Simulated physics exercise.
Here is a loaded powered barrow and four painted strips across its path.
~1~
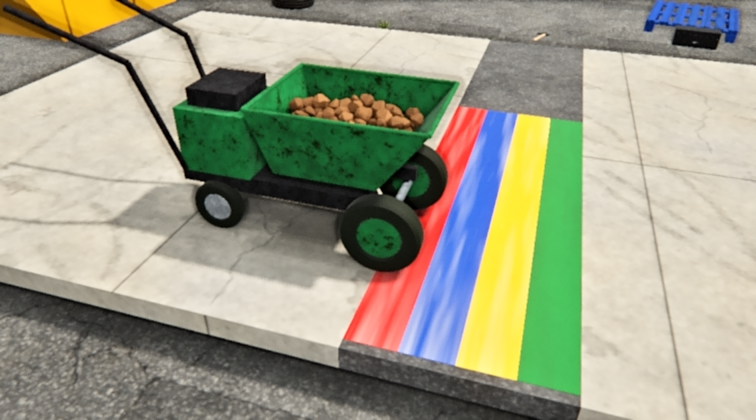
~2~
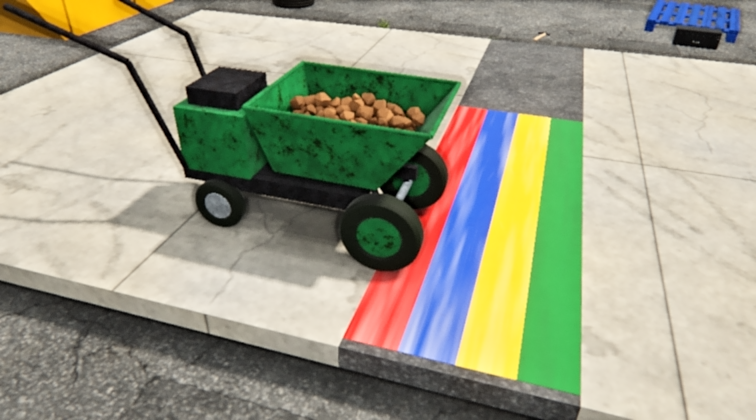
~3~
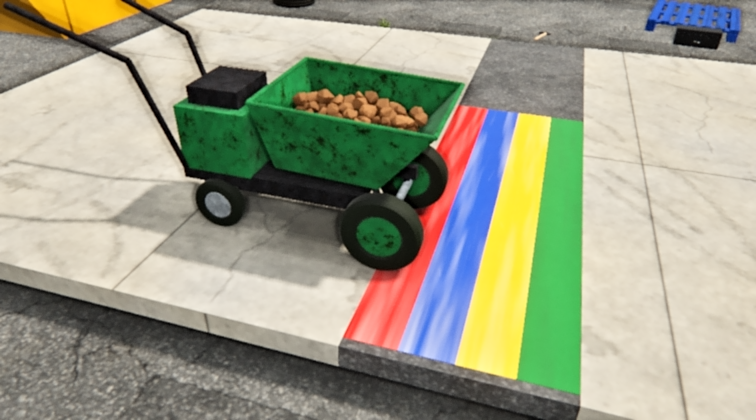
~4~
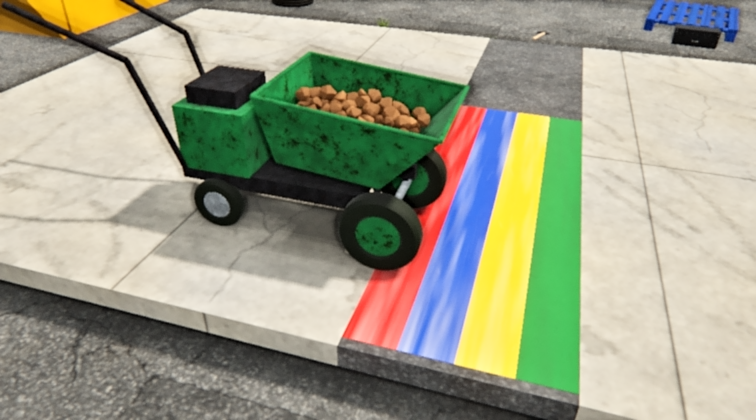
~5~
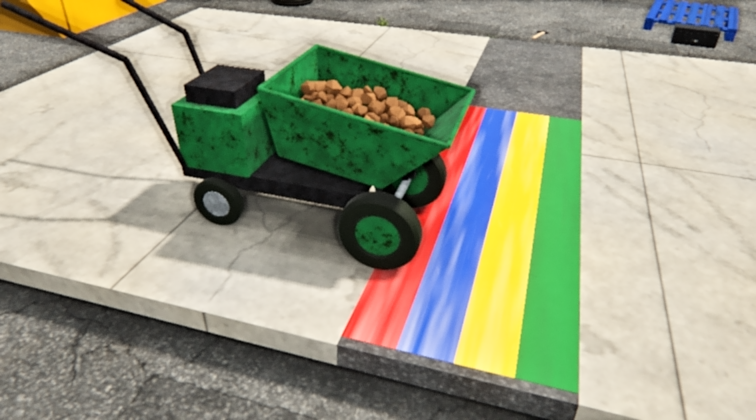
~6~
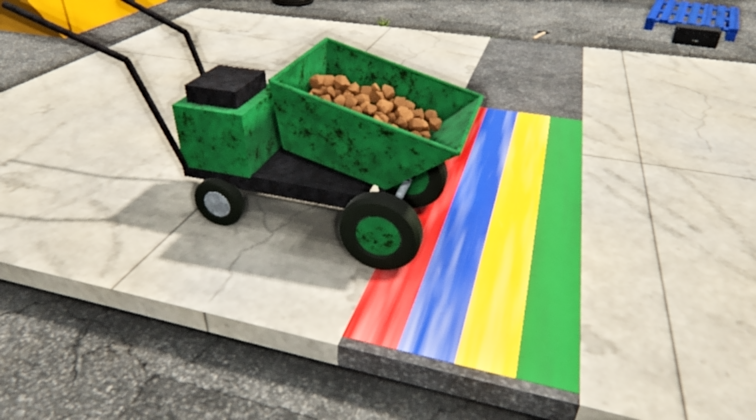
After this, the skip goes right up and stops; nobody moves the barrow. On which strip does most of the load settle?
The green one gets the largest share.
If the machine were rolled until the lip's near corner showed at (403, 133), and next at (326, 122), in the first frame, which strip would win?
One: The yellow one. Two: The blue one.
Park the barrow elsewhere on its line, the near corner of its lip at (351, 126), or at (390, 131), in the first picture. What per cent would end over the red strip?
About 0 and 0 per cent.
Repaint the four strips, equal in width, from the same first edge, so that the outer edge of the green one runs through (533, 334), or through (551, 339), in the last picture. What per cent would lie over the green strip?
About 30 and 40 per cent.
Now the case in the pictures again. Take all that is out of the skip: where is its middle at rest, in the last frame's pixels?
Around (552, 260).
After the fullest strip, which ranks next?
The runner-up: The yellow one.
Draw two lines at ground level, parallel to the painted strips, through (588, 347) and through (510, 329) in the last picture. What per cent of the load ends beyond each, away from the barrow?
The first gives 20 %, the second 70 %.
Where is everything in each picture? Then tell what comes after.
The first frame shows lip of the skip (429, 137), level; top of the load (357, 127), clay clods; red strip (389, 300); blue strip (441, 311); yellow strip (495, 323); green strip (552, 335).
The second frame shows lip of the skip (431, 137), level; top of the load (346, 118).
The third frame shows lip of the skip (435, 139), tipped barely; top of the load (349, 116).
The fourth frame shows lip of the skip (440, 142), tipped barely; top of the load (336, 111).
The fifth frame shows lip of the skip (448, 147), tipped a little; top of the load (341, 108).
The sixth frame shows lip of the skip (458, 154), tipped a little; top of the load (340, 103); red strip (389, 297); blue strip (440, 309); yellow strip (494, 321); green strip (551, 333).
Just after the last frame, skip tipped steeply; every one in the skip.
A moment on, skip tipped steeply; the larger part in the skip; about a tenth over the yellow strip; about a tenth over the green strip.
Further on, skip tipped right over; roughly a quarter in the skip; roughly a quarter over the yellow strip; roughly a third over the green strip; roughly a quarter off the paint.
When it is over, skip tipped right over; roughly a quarter in the skip; not one over the red strip; just a few over the blue strip; roughly a quarter over the yellow strip; roughly a third over the green strip; roughly a quarter off the paint.
